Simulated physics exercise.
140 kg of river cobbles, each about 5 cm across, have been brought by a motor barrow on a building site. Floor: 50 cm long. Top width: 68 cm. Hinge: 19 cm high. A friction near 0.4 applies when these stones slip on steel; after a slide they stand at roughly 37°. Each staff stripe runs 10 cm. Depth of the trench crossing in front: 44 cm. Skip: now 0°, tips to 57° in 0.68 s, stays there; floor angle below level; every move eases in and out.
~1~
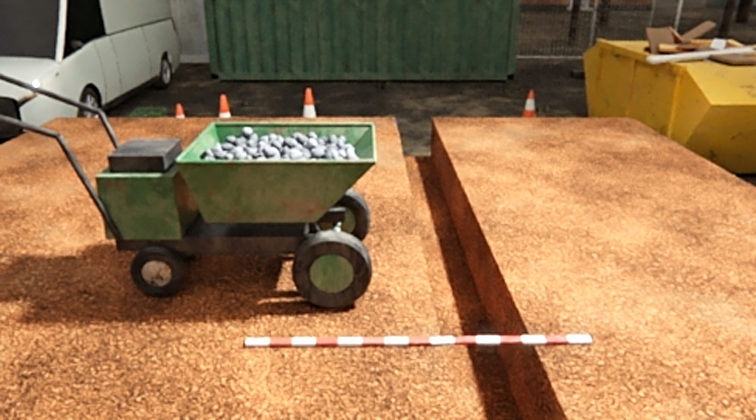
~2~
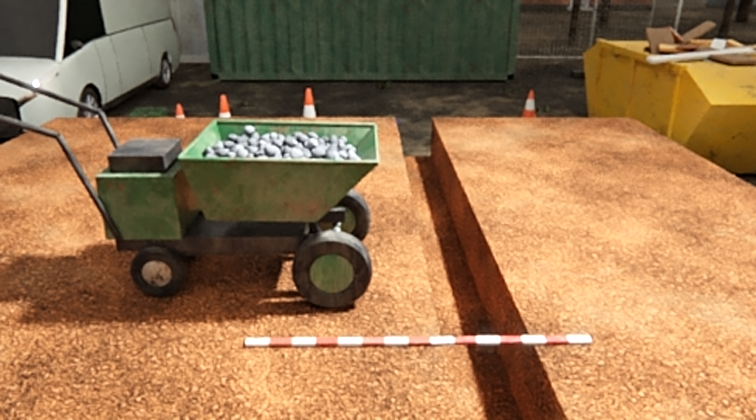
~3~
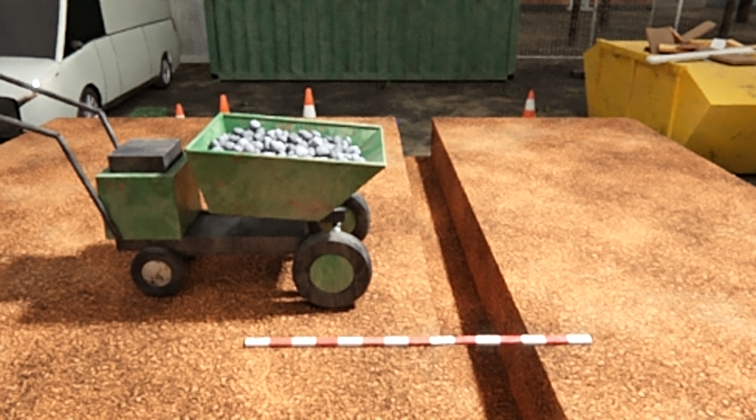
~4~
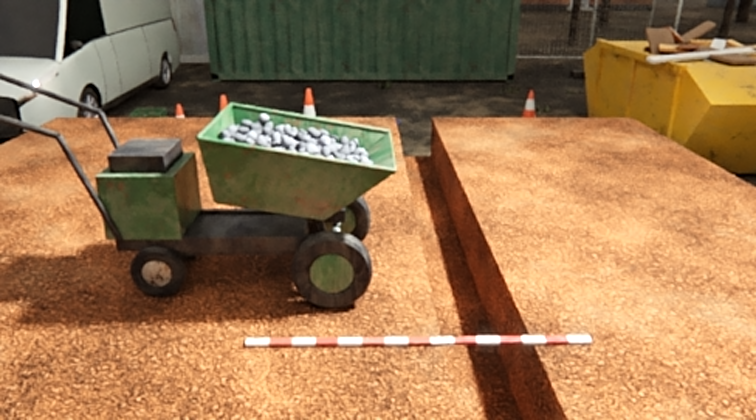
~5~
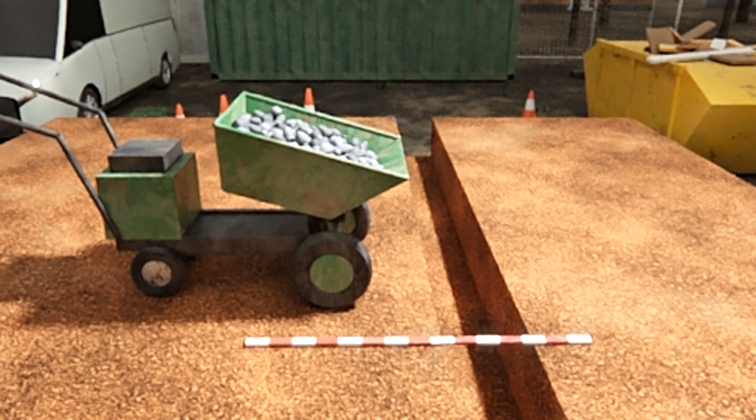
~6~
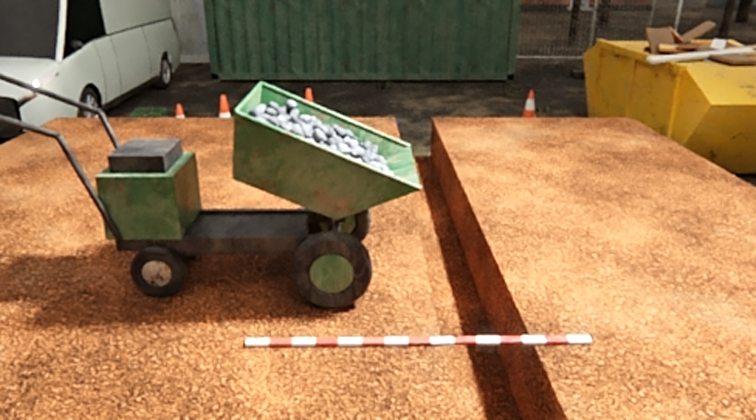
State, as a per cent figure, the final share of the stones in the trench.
The final share is about 58 per cent.
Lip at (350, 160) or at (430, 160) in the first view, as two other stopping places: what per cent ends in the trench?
From the first place around 70 per cent, from the other around 20.
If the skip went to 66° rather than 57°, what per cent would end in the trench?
Roughly 70%.
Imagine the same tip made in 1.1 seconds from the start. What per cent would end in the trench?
Something close to 70 per cent.
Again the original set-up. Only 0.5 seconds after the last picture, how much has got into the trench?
Roughly 10% by that time.
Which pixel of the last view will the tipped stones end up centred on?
Roughly (478, 332), I'd say.
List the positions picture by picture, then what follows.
In the first frame, the skip is at 0°, its lip at (376, 162); the top of the load is at (287, 142).
In the second frame, the skip is at 1°, its lip at (378, 163); the top of the load is at (284, 141).
In the third frame, the skip is at 5°, its lip at (386, 166); the top of the load is at (267, 138).
In the fourth frame, lip at (396, 171), floor tilted 10°, highest stones at (250, 132).
In the fifth frame, the skip is at 16°, its lip at (408, 179); the top of the load is at (253, 121).
In the sixth frame, the skip is at 23°, its lip at (420, 189); the top of the load is at (266, 110).
Then, 0.2 s after the last picture the floor is at 48°, 100 % in the skip; the foremost stones are at (421, 205).
Then, 0.5 s after the last picture the floor is at 57°, 91 % in the skip, 9 % in the trench; the foremost stones are at (494, 249).
Then, 0.8 s after the last picture the floor is at 57°, 50 % in the skip, 30 % in the trench, 20 % past the trench; the foremost stones are at (587, 274).
Then, 2.8 s after the last picture the floor is at 57°, 21 % in the skip, 58 % in the trench, 21 % past the trench; the foremost stones are at (706, 275).
